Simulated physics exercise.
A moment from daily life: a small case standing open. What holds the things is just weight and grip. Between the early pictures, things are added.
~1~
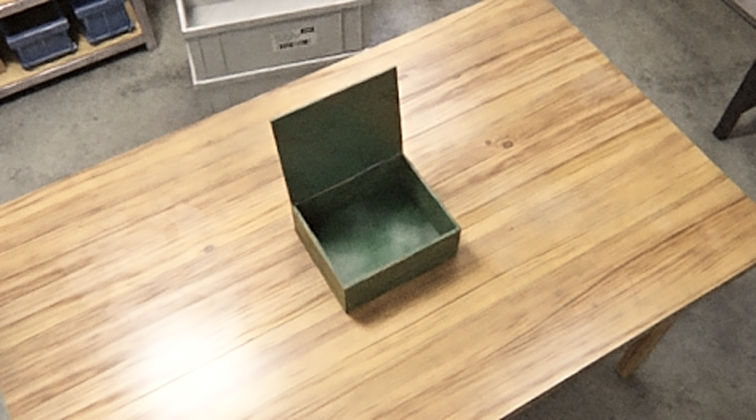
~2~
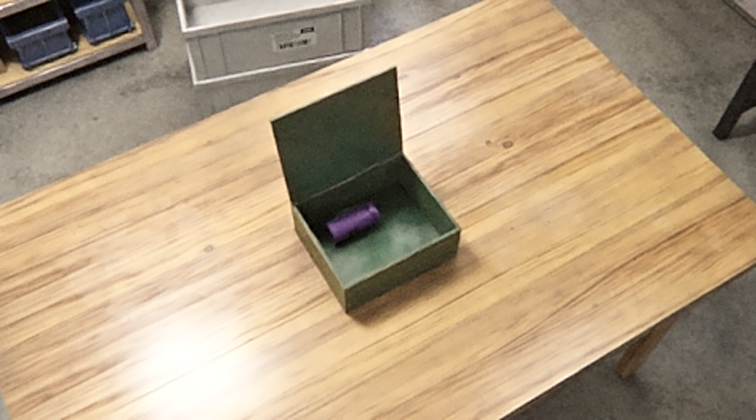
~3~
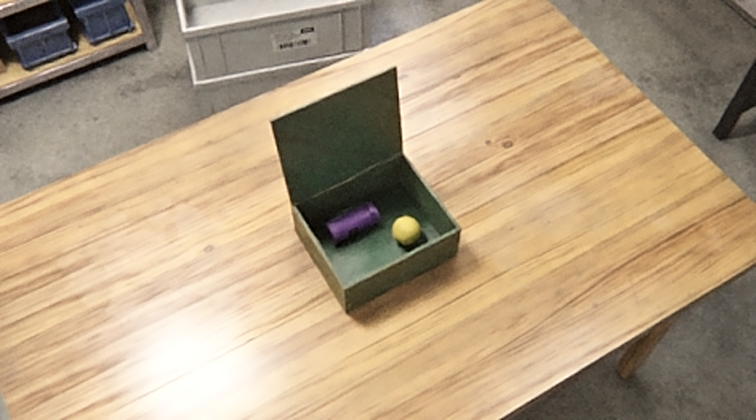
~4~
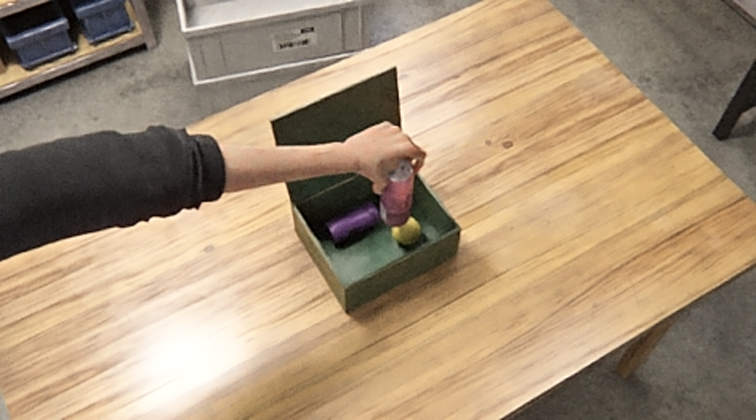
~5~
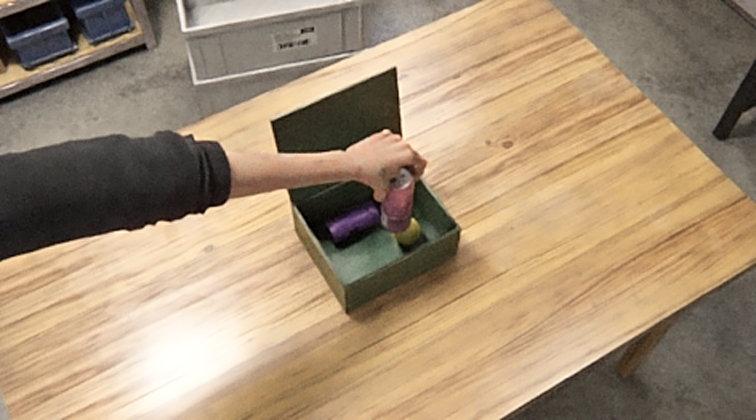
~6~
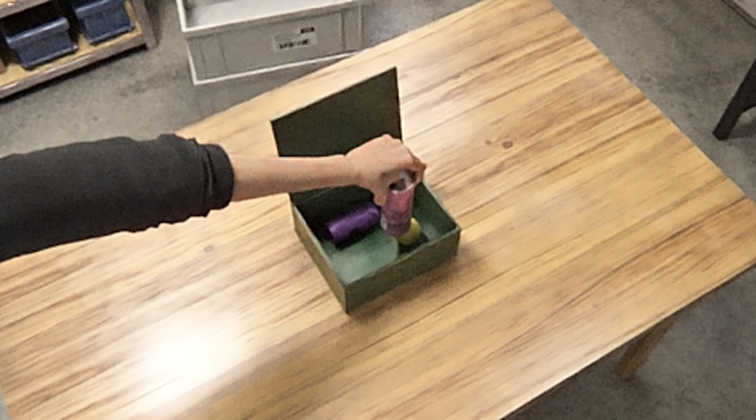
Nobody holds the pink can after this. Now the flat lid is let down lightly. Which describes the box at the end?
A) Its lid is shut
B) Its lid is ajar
The answer is A.
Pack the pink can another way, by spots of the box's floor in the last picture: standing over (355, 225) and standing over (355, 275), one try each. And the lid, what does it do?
So, first it won't go down, then it won't go down.
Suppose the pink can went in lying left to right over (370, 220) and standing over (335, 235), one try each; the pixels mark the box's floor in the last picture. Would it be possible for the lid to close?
First time round it drops into place, and second time round it won't go down.
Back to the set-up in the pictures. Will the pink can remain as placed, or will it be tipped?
It tips.
Then, 0.60 s on from there, pink can on its side near (368, 234); yellow lemon shifted a little.
Then, 1.70 s on from there, lid 48° above the rim; pink can on its side near (367, 231); yellow lemon shifted about its own width; purple shaker shifted a little.
In the end, lid shut; toppled in the box, pink can; the other 2 unmoved. At the end, from the last picture's camera, pink can near (367, 231).
